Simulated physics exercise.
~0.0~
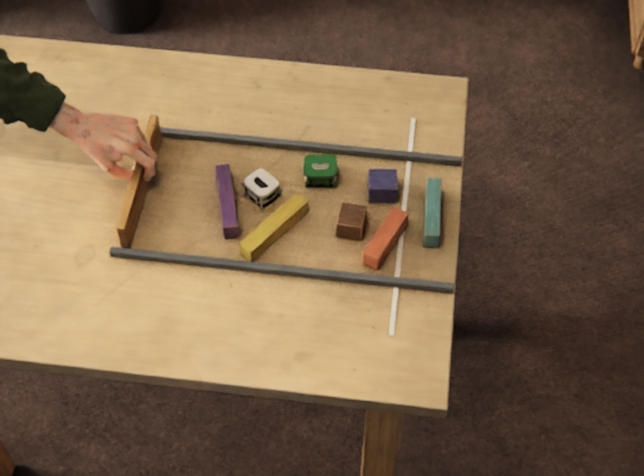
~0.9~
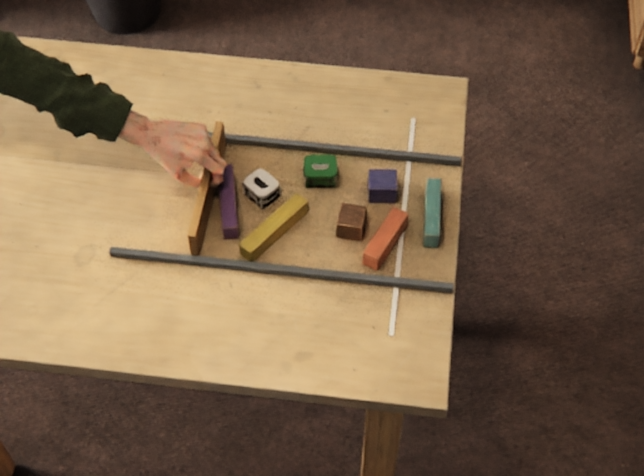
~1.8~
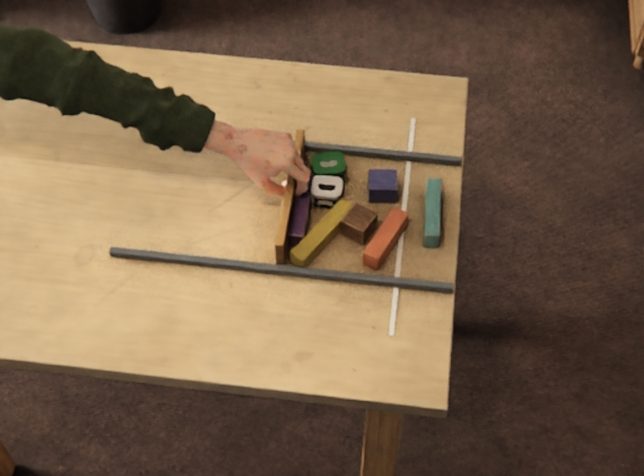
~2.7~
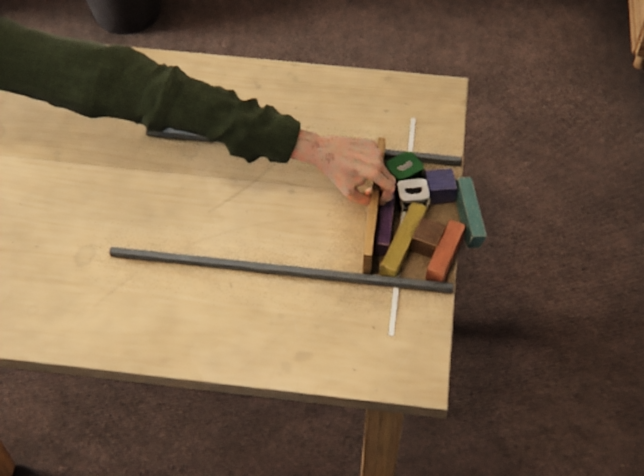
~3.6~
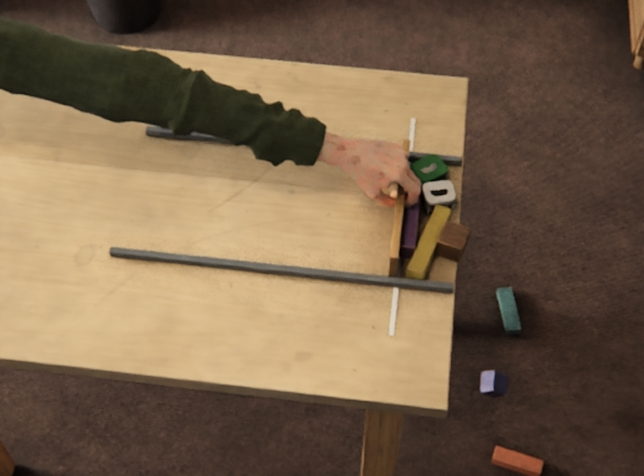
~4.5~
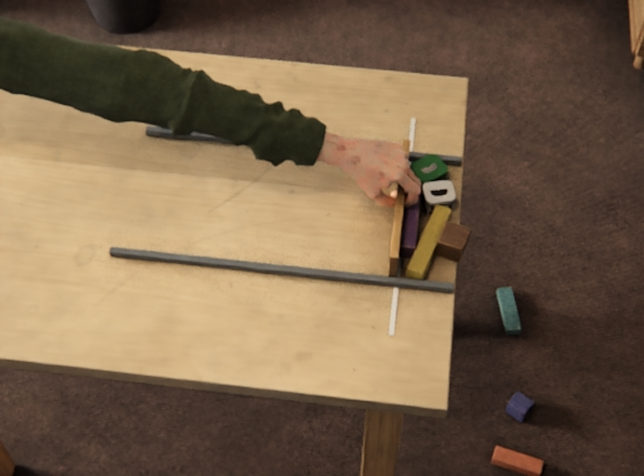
A hand pushes a board along the table, sending three of the blocks onto the floor.
